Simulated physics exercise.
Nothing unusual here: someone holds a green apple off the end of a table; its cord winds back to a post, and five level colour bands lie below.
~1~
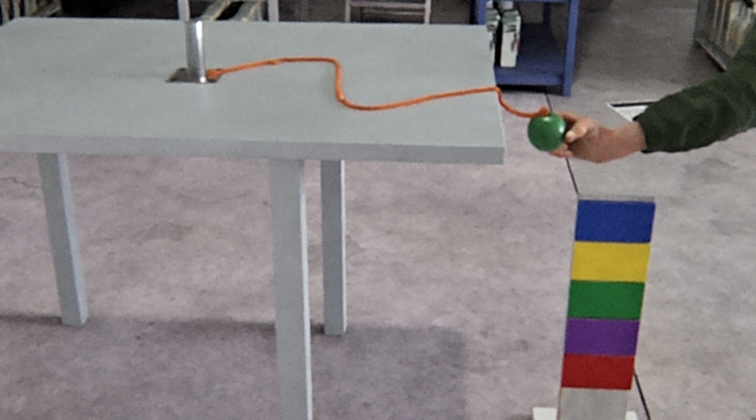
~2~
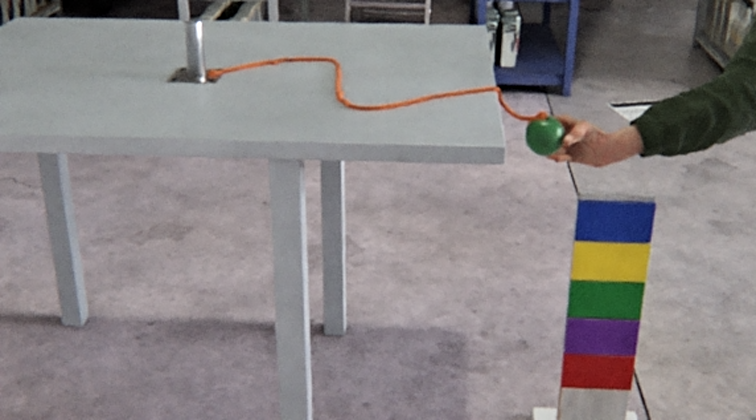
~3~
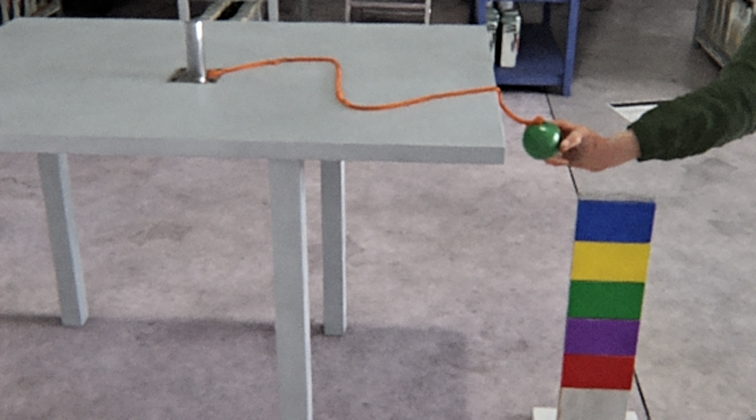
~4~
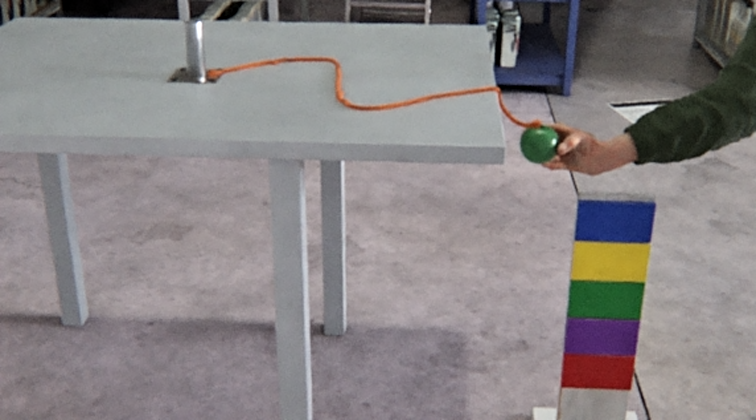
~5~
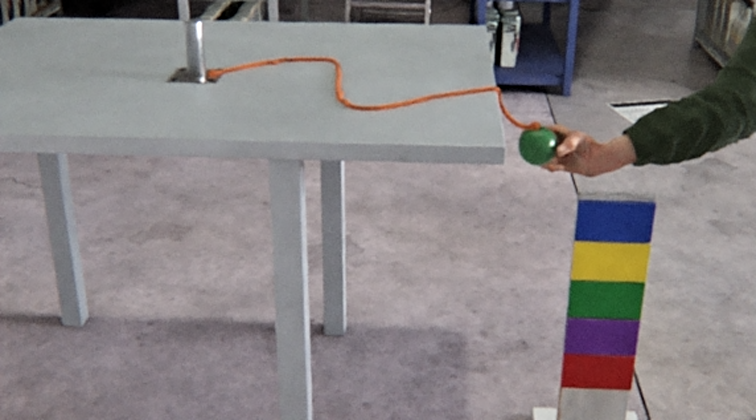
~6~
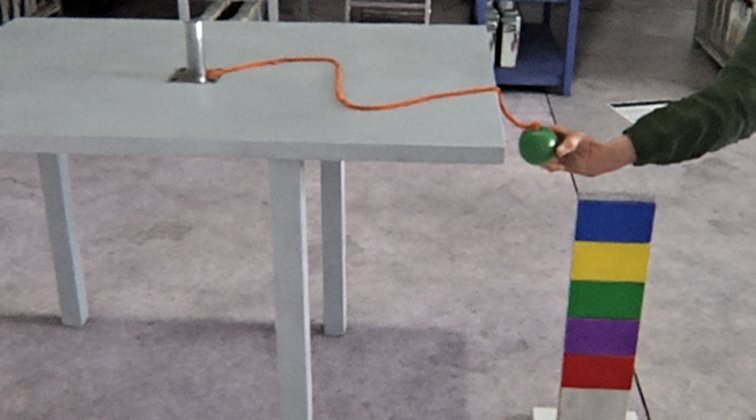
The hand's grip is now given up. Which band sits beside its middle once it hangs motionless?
The purple band.
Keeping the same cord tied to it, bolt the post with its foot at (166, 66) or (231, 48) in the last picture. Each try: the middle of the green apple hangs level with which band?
Going case by case, it's green and then purple.
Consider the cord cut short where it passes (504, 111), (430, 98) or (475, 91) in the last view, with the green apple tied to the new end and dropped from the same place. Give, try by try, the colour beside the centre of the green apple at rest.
Result per try - green; blue; yellow.
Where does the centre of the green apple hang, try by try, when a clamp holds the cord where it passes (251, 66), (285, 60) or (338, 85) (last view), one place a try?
Readings in order - (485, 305), (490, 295), (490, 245).
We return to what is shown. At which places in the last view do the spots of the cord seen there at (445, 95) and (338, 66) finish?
(488, 204), then (386, 79).
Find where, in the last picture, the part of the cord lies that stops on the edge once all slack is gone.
It's the piece you see at (340, 98).
A little later, apple near (477, 284); level with green.
Next, apple near (493, 312); level with purple.
When it is over, apple near (479, 318); level with purple. The purple one.
